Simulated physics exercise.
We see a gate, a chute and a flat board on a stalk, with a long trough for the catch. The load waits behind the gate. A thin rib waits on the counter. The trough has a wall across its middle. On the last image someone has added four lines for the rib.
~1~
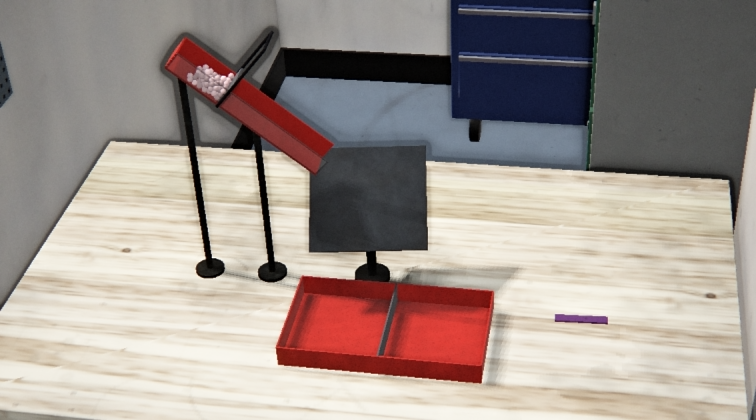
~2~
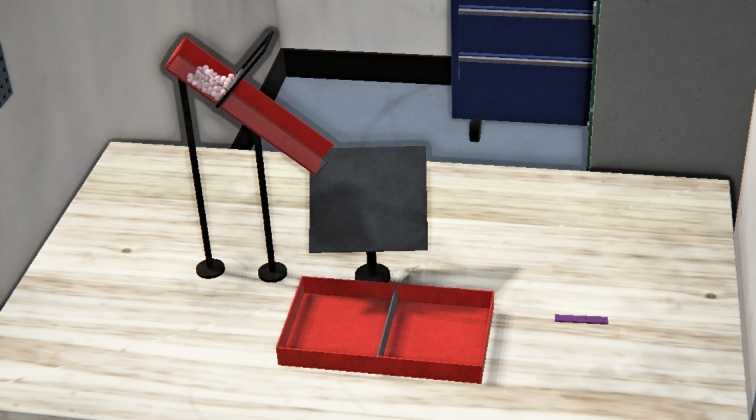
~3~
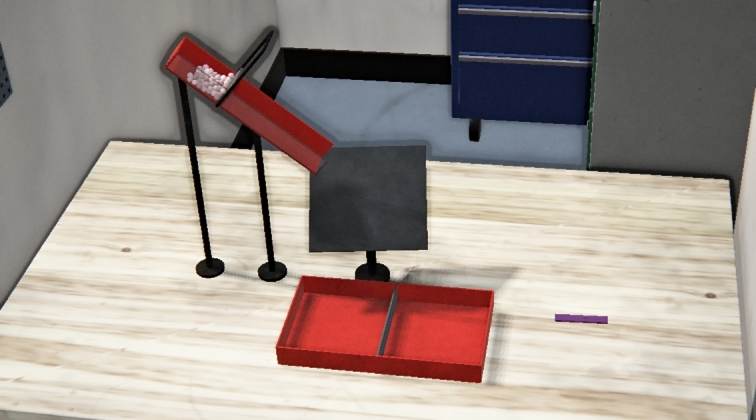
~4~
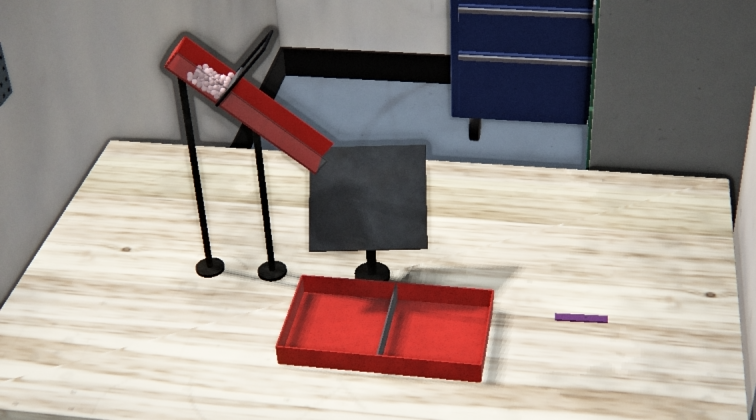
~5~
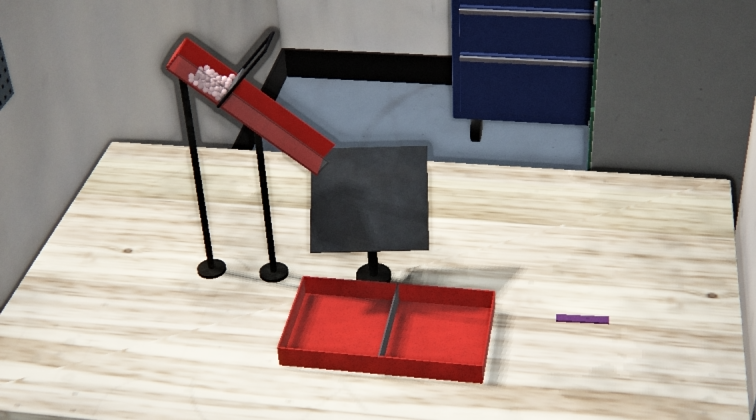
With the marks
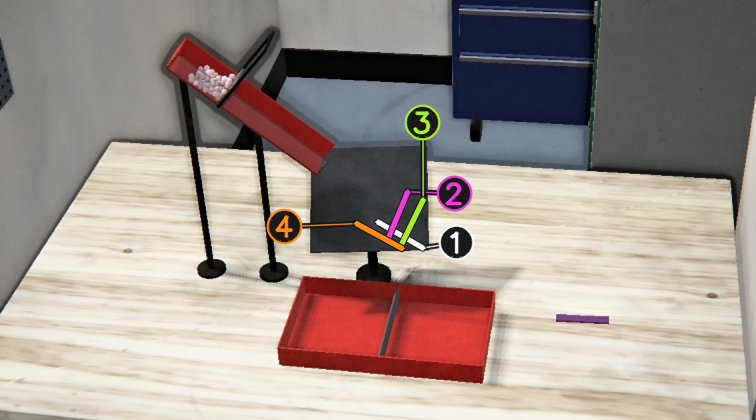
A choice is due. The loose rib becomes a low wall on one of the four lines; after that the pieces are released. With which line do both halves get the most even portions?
Line 3 does it best.
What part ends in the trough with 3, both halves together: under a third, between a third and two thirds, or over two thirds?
Over two thirds.
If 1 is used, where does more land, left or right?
Right.
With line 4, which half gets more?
The right half.
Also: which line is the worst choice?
That is line 4.
On the marked copy, line 1 from (378, 221) to (422, 247); line 2 from (407, 191) to (388, 238); line 3 from (423, 199) to (401, 245); line 4 from (356, 223) to (402, 248).
For line 1, of what is caught, about a quarter in the left half, most in the right.
For line 2, of what is caught, most in the left half, about a quarter in the right.
For line 3, of what is caught, about two thirds in the left half, about a third in the right.
For line 4, of what is caught, none in the left half, all in the right.
